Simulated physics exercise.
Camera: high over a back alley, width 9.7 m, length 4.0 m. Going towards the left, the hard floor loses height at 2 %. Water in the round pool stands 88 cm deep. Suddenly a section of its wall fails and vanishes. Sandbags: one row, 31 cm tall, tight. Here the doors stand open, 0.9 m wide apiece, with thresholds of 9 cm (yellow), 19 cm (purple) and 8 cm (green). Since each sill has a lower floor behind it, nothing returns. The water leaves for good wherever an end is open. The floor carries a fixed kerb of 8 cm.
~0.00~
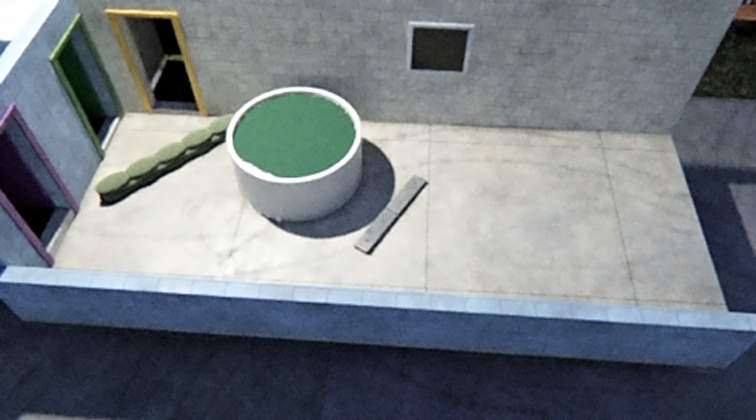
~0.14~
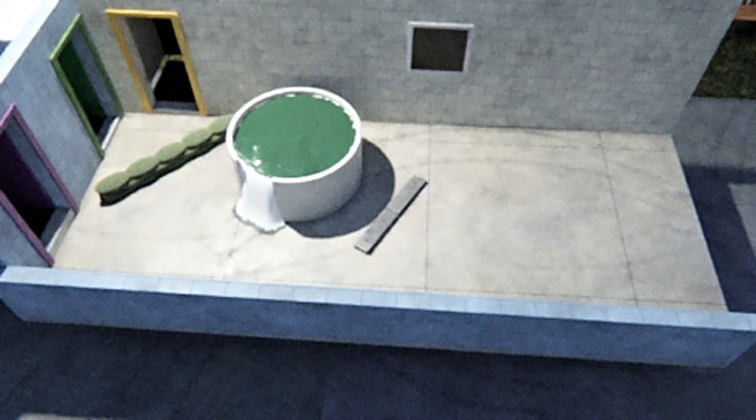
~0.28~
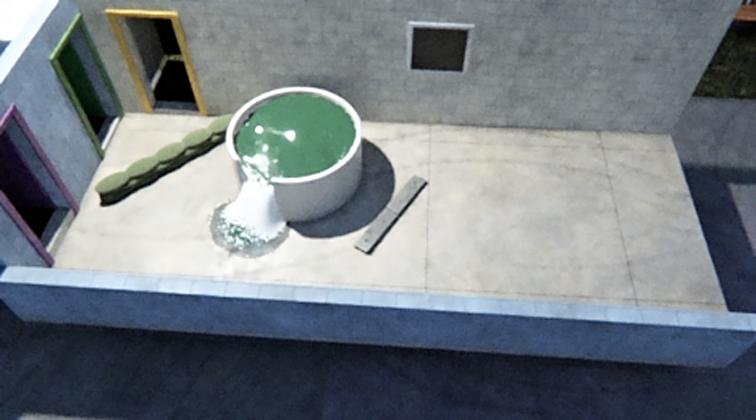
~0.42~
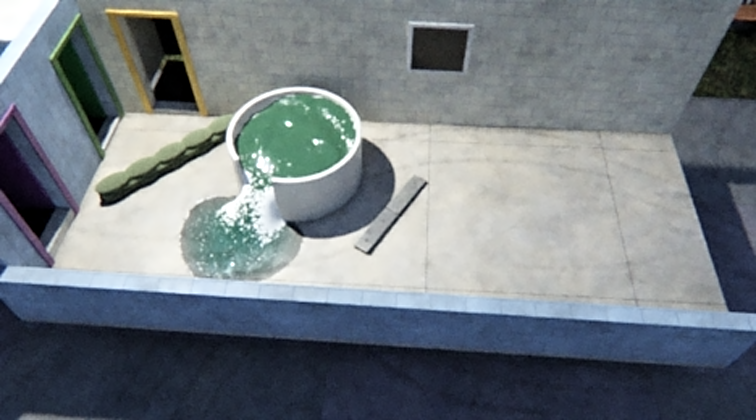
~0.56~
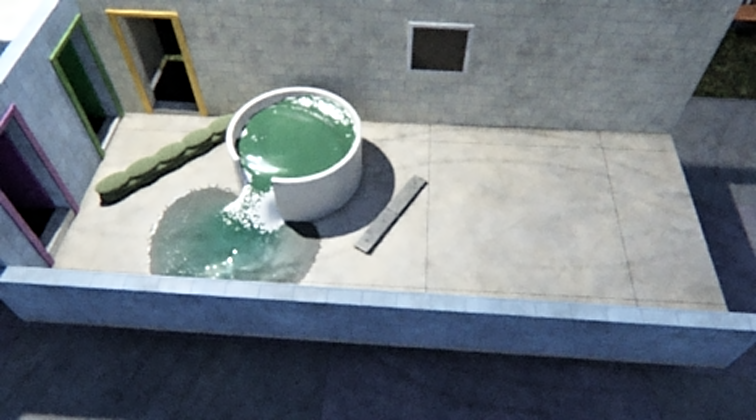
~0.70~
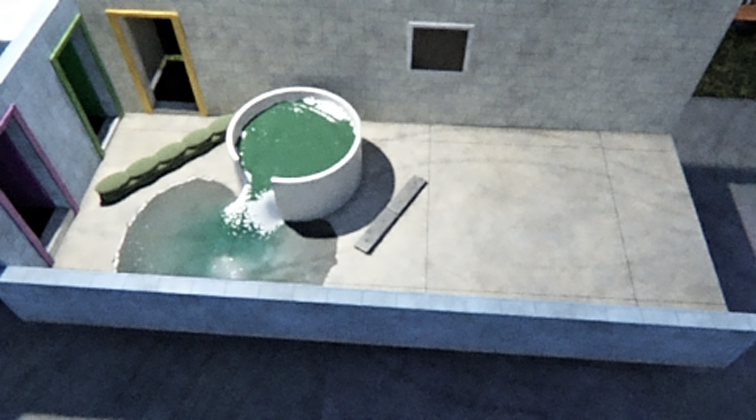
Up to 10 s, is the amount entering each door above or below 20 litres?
At the yellow door the inflow is beyond the limit; at the purple door the inflow is beyond the limit; at the green door the inflow is beyond the limit.
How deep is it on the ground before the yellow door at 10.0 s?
I'd put it near 13.5 cm.
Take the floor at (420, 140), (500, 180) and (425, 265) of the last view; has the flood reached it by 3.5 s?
Going through the three points: Not yet touched, then not yet touched, then awash.
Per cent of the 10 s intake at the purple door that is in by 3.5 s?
Fraction in by then: Around 50 per cent.
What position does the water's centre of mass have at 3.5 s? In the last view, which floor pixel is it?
Its balance point lies near (234, 214).
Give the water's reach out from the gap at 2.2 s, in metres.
About 4.0 m.
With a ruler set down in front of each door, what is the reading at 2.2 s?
In cm: Yellow 0, purple 29, green 0.
After 1.4 s water covers 20 % of the floor and is deepest (58 cm) near (37, 296); yellow door not reached, purple door 16 cm at the sill, 0 L in, green door not reached.
After 2.2 s water covers 30 % of the floor and is deepest (48 cm) near (49, 297); yellow door not reached, purple door 29 cm at the sill, 16 L in, green door not reached.
After 3.5 s water covers 55 % of the floor and is deepest (36 cm) near (90, 210); yellow door 17 cm at the sill, 18 L in, purple door 27 cm at the sill, 74 L in, green door 5 cm at the sill, 0 L in.
After 6.0 s water covers 80 % of the floor and is deepest (24 cm) near (37, 296); yellow door 13 cm at the sill, 63 L in, purple door 23 cm at the sill, 137 L in, green door 7 cm at the sill, 12 L in.
After 10.0 s water covers 85 % of the floor and is deepest (20 cm) near (123, 118); yellow door 14 cm at the sill, 96 L in, purple door 18 cm at the sill, 143 L in, green door 14 cm at the sill, 63 L in.
